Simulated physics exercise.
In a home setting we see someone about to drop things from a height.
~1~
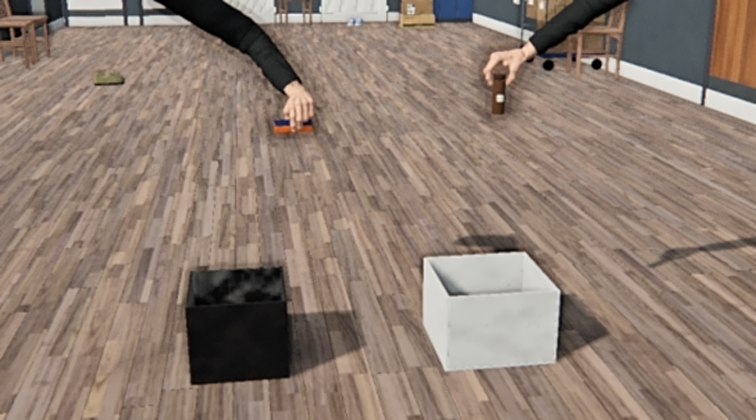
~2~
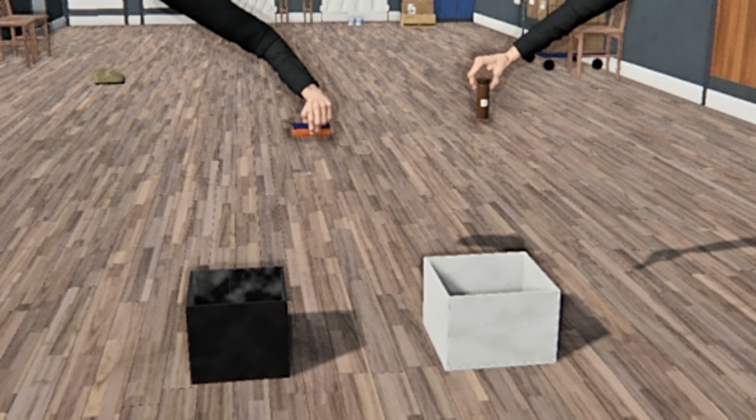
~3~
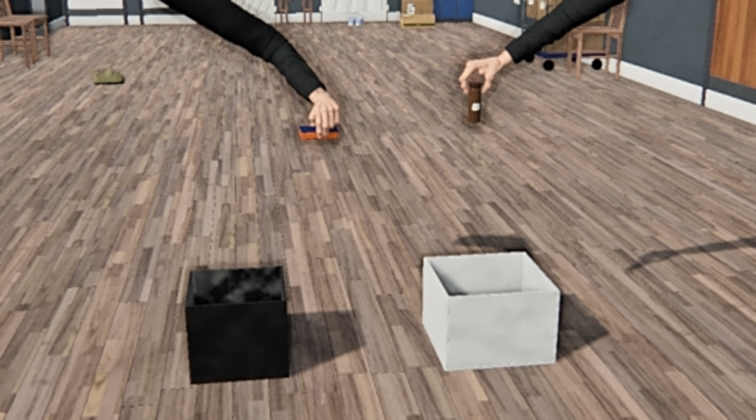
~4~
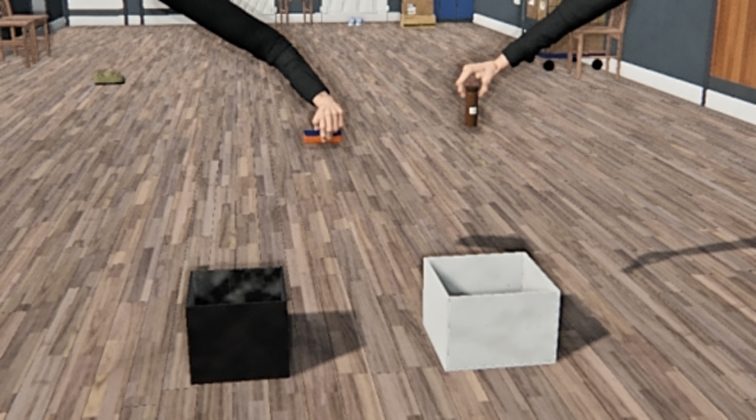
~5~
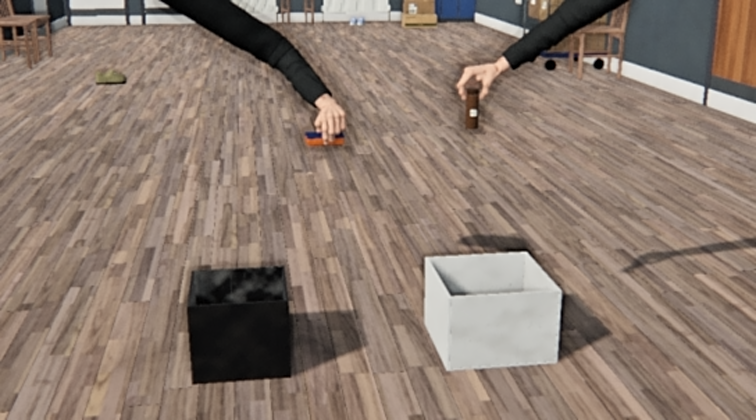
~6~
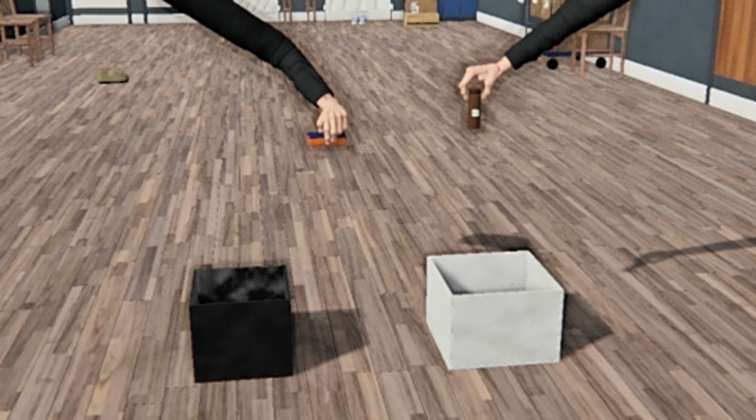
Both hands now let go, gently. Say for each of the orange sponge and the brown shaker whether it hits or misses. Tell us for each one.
The orange sponge is left out. The brown shaker is contained.
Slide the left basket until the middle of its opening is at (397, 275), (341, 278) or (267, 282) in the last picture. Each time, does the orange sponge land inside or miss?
Taking the spots in order, the orange sponge does not get in, then enters the mouth, then does not get in.
Then, 0.22 s past the last view, orange sponge in the air near (328, 189); brown shaker in the air near (473, 158).
Then, 0.36 s past the last view, orange sponge in the air near (330, 291); brown shaker in the air near (470, 260).
Finally, the orange sponge falls beside it, near (331, 348); the brown shaker is caught, near (468, 324).
